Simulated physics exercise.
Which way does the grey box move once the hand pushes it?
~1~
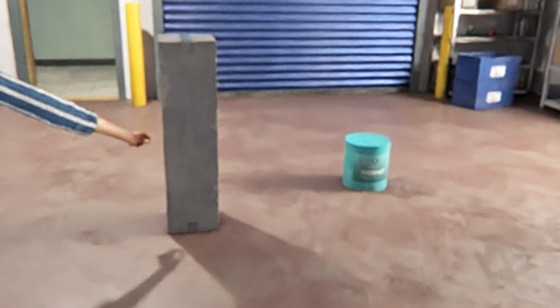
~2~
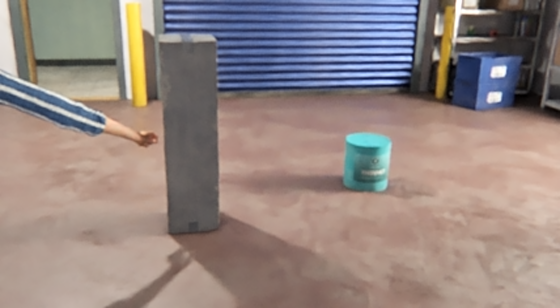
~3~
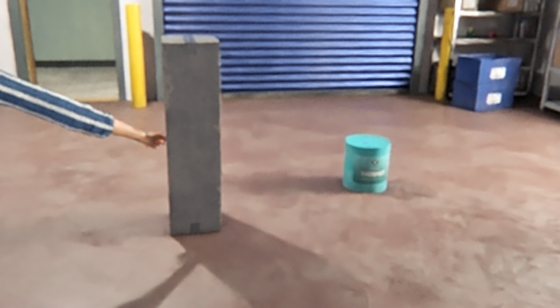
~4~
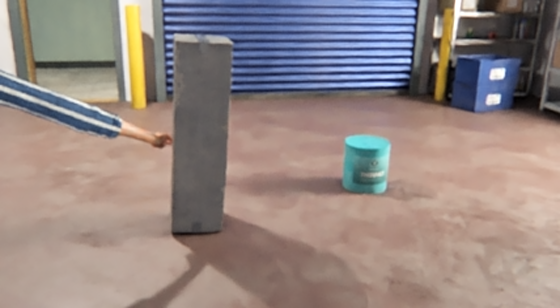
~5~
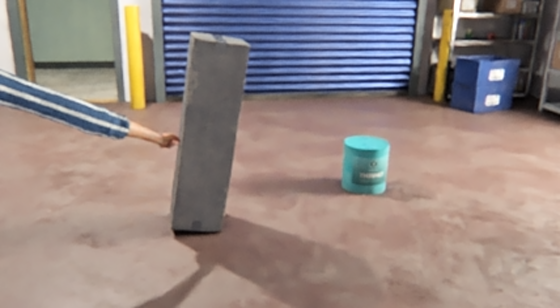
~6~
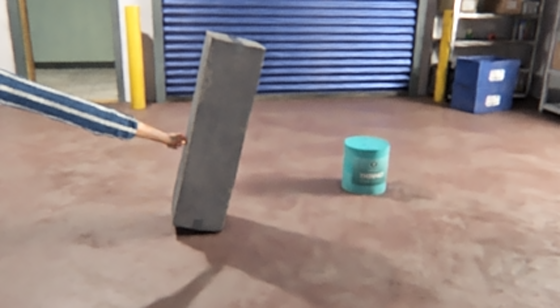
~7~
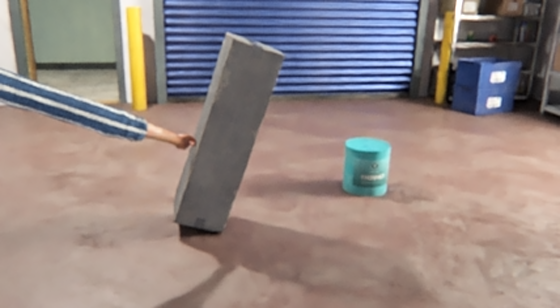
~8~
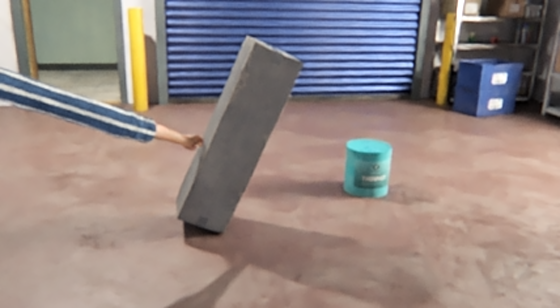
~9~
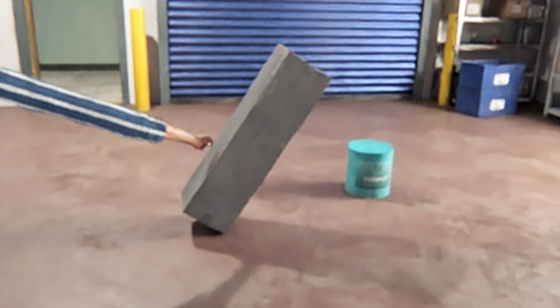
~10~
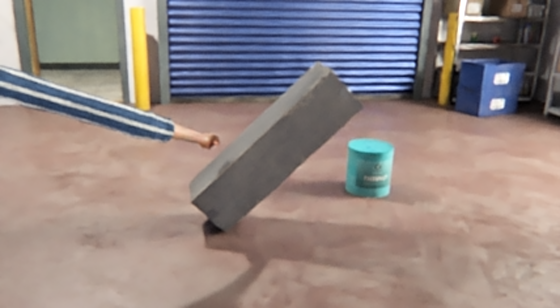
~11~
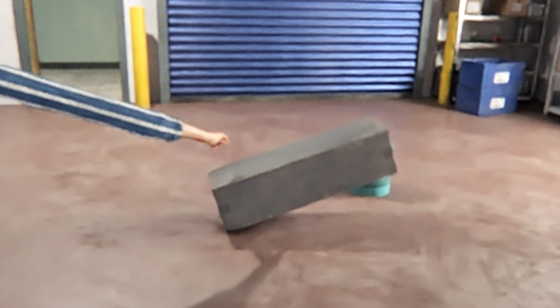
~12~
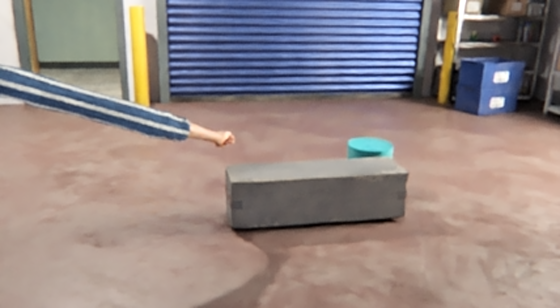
The grey box moves to the right, leaning over that way until it lies on its side on the floor.
